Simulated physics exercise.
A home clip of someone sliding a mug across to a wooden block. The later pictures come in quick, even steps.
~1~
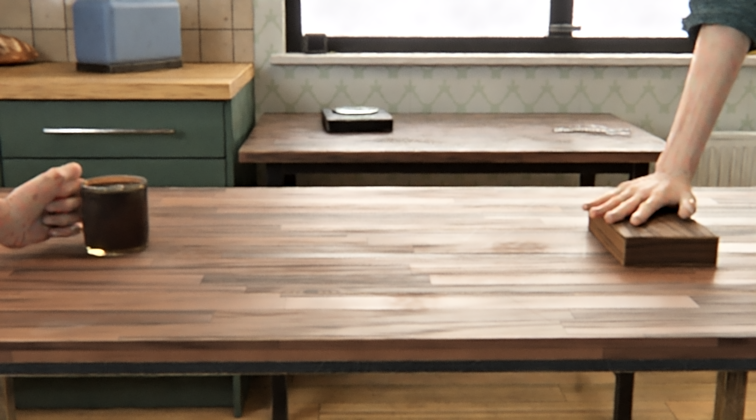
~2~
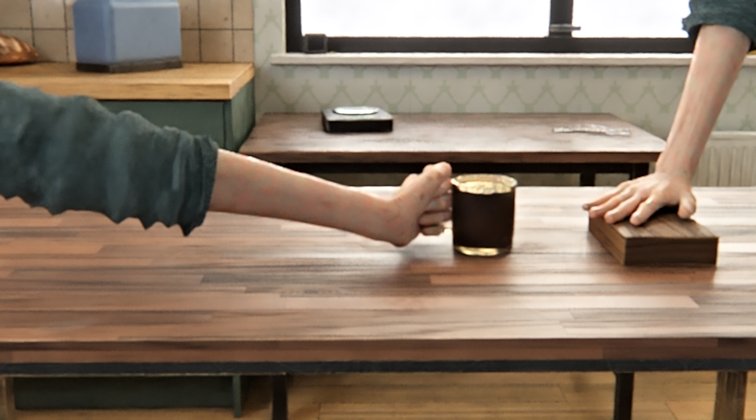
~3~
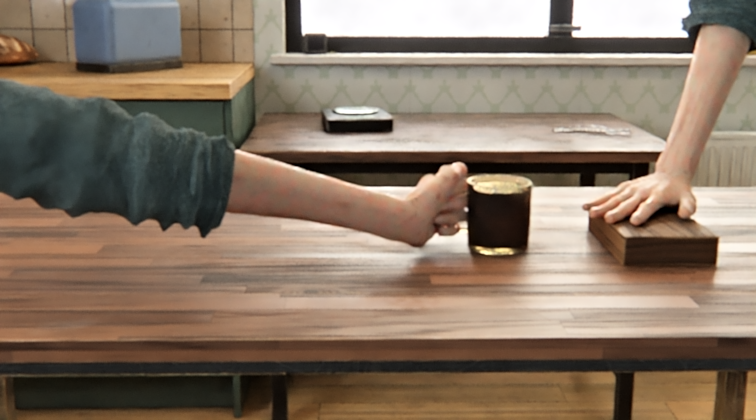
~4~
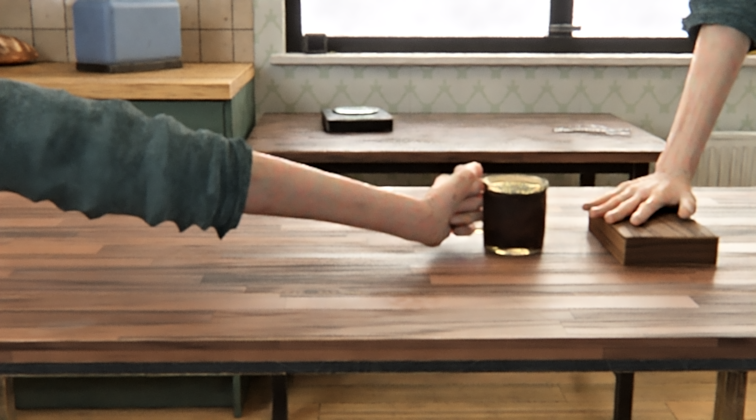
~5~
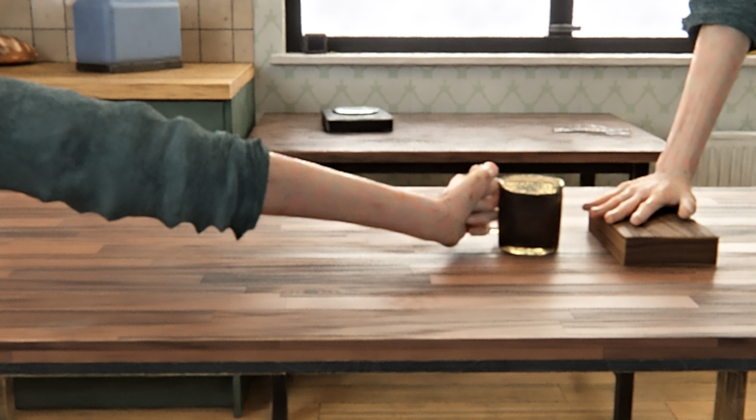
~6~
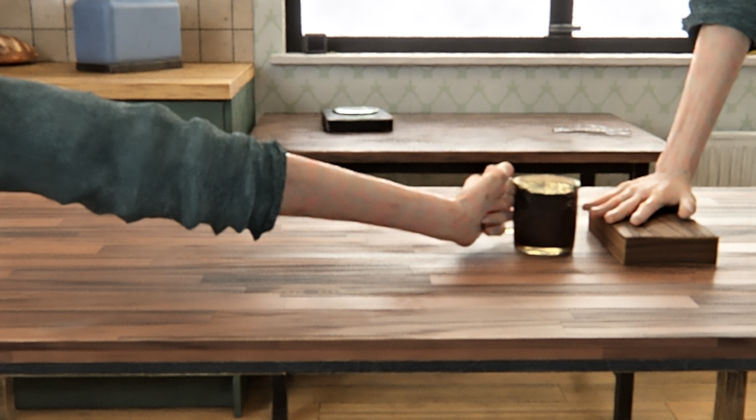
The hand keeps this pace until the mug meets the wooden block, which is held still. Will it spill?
The mug slops over.
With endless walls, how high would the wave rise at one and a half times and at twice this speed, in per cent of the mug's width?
First 35 %, second 50 %.
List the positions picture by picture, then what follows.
At rest; mug (116, 212) nearly full; wooden block (649, 233), in the first frame.
Under way; mug nearly full, surface at (484, 188), in the second frame.
On by 15 px; mug (499, 212) nearly full, in the third frame.
On by 15 px; mug nearly full, surface at (516, 188), in the fourth frame.
On by 15 px; mug (530, 212) nearly full, in the fifth frame.
On by 15 px; mug nearly full, surface at (546, 188); wooden block (649, 233), in the sixth frame.
Shortly, the mug meets the wooden block.
Then, the grape juice surges up the wall; it has lost some.
At the finish, the mug stands at the wooden block; it has lost some.
